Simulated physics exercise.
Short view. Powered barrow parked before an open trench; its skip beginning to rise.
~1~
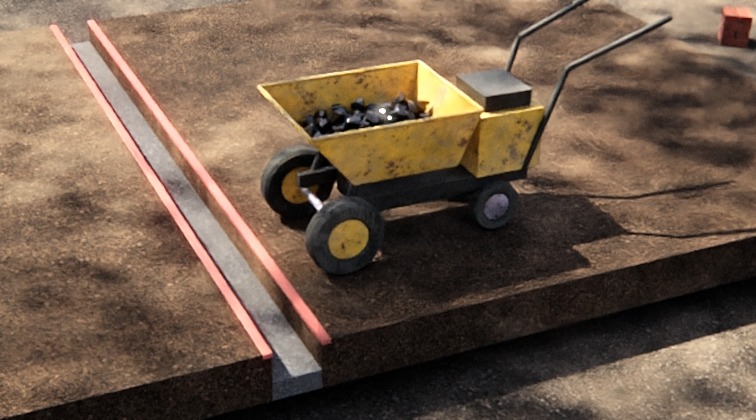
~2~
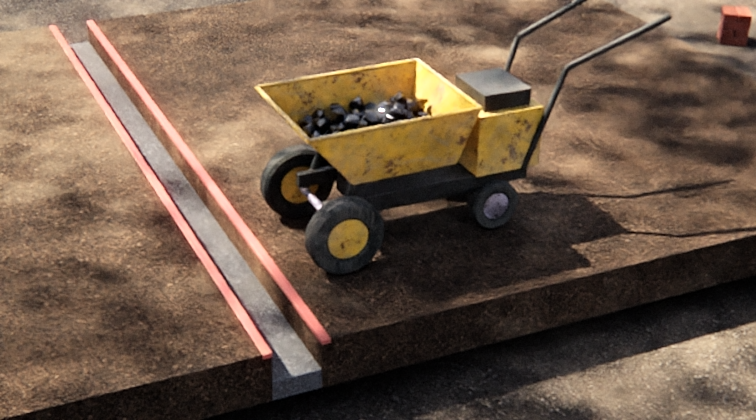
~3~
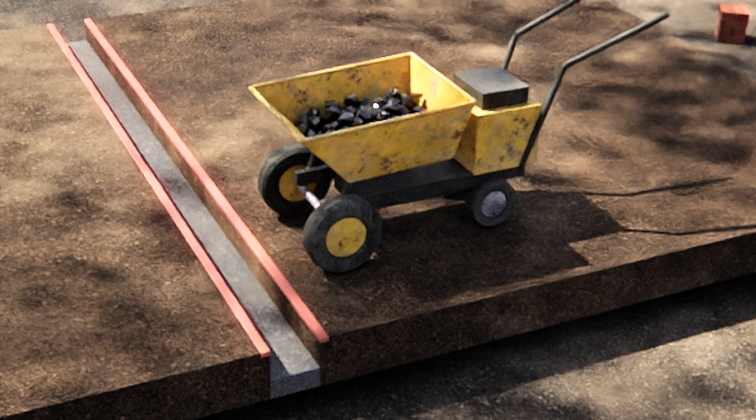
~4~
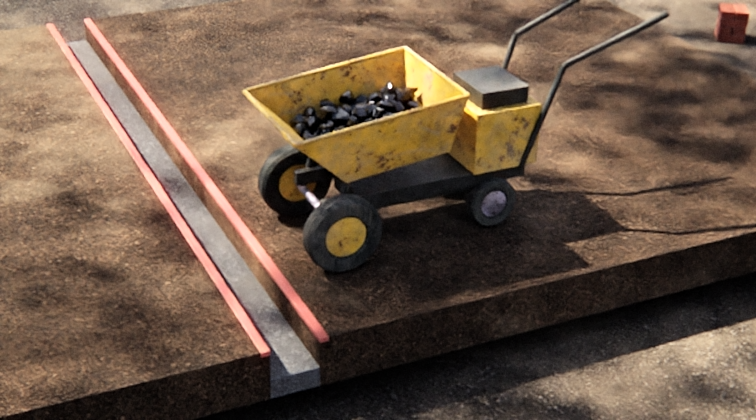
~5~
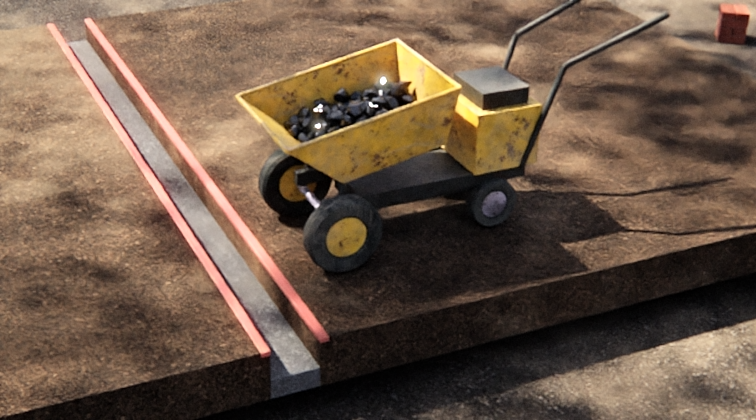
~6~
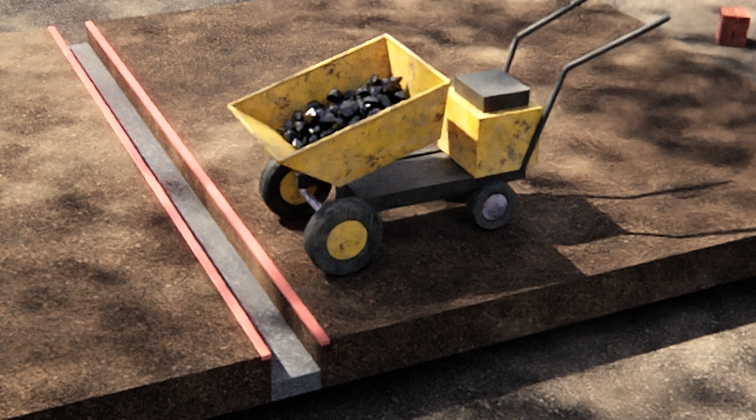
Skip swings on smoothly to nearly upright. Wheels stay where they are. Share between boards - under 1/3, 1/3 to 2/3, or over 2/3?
Under 1/3.
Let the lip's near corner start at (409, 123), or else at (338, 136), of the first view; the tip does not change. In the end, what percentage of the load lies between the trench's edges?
In order: 40 % and 60 %.
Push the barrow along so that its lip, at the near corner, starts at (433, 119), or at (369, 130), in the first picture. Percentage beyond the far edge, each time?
About 0 percent the first time, about 0 percent the second.
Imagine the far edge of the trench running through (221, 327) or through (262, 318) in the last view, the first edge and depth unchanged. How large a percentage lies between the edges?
First try: About 50 %; second try: About 0 %.
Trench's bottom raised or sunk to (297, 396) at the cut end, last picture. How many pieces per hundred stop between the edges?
Estimated share: Approx. 10 %.
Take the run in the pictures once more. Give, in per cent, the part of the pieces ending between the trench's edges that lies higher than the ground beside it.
5 per cent or so.
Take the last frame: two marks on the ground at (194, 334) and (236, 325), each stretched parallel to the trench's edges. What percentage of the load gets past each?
Close to 30 and 70 per cent respectively.
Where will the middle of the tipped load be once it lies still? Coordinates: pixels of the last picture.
I'd place the middle at about (178, 270).
Just after the last frame, skip tipped steeply; every one in the skip.
A moment on, skip tipped steeply; almost all in the skip; just a few beyond it; just a few falling.
Further on, skip tipped right over; roughly a quarter in the skip; just a few in or heaped over the trench; the larger part beyond it.
When it is over, skip tipped right over; about a tenth in the skip; about a tenth in or heaped over the trench; the larger part beyond it.
